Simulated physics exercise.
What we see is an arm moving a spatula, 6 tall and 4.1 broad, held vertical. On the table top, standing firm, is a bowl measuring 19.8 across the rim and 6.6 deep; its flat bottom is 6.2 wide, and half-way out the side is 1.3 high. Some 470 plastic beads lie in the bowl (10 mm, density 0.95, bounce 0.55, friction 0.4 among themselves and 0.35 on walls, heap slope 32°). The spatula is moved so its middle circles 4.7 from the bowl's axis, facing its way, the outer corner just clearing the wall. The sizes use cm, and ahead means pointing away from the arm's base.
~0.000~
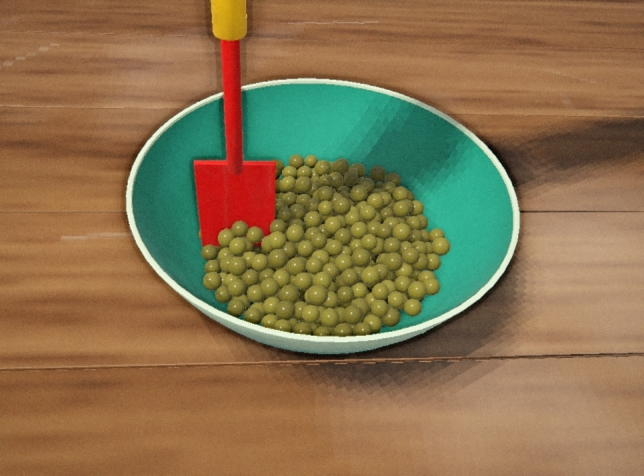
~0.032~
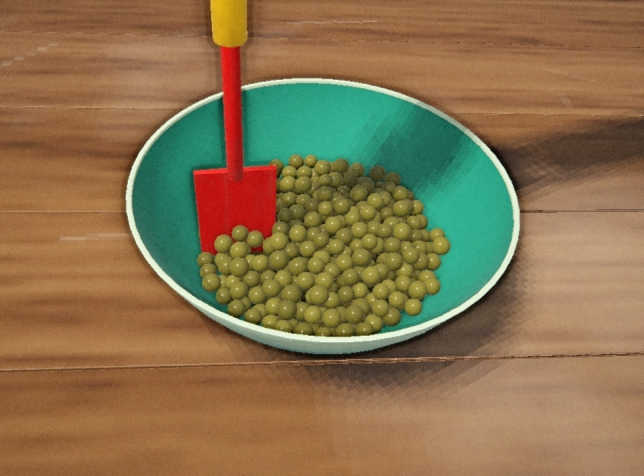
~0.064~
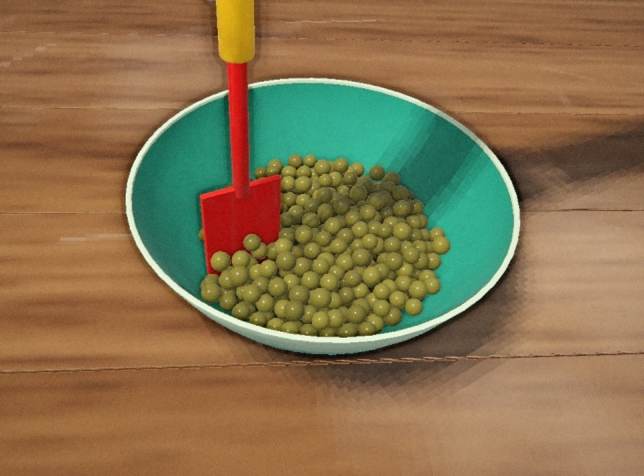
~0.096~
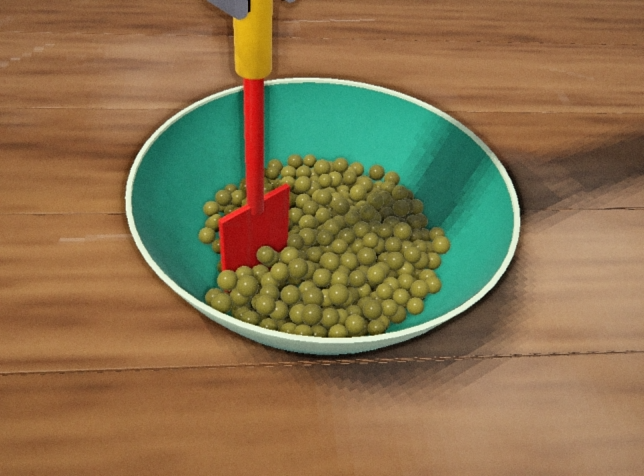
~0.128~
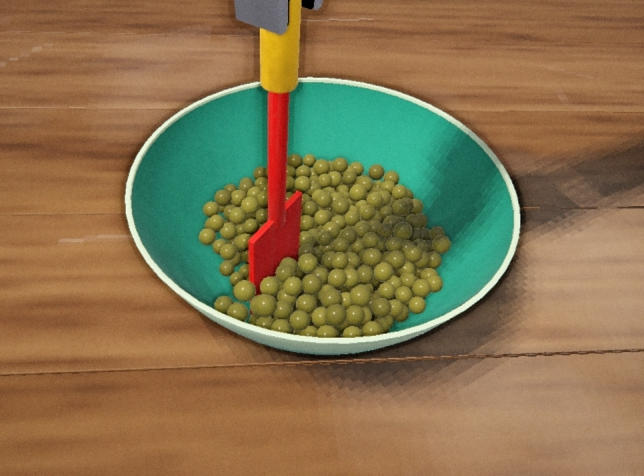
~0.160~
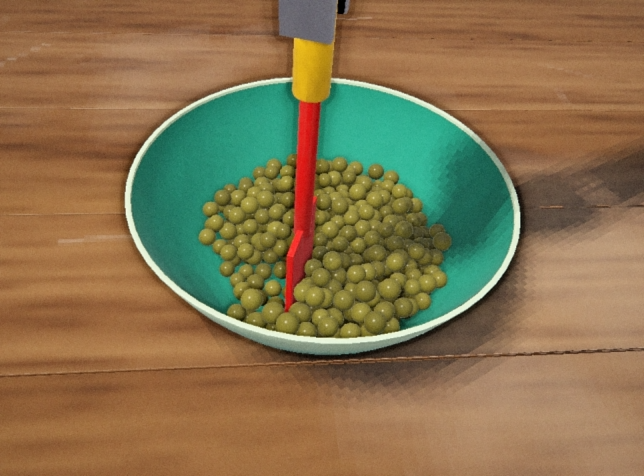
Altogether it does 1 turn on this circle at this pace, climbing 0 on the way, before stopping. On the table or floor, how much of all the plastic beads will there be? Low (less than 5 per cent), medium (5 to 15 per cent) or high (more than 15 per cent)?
The share is low, less than 5 per cent.
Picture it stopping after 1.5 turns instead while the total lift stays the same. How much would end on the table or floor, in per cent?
Roughly 0 per cent would end up there.
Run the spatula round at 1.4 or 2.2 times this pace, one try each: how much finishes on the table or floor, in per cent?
Estimates in order: Some 10 % and some 30 %.
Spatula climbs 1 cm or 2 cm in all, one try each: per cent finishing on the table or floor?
It comes to about 0 per cent and about 0 per cent.
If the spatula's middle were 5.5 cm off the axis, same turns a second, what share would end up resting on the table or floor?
Then about 0 %.
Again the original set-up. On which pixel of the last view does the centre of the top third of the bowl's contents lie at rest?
(240, 263).
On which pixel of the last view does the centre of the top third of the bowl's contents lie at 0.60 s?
The centre is roughly (239, 162).
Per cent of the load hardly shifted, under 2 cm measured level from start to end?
Near 10 % of the pieces.
After 0.38 s, 182° round, highest piece 8 above the table; 470 in the bowl.
After 0.60 s, 294° round, highest piece 8 above the table; 468 in the bowl, 1 on the table or floor, 1 in flight or on the tool.
After 0.91 s, 0° round, highest piece 6 above the table; 465 in the bowl, 5 on the table or floor.
After 1.61 s, 0° round, highest piece 6 above the table; 465 in the bowl, 5 on the table or floor.
At rest, 465 in the bowl, 5 on the table or floor. That is 1 % on the table or floor.
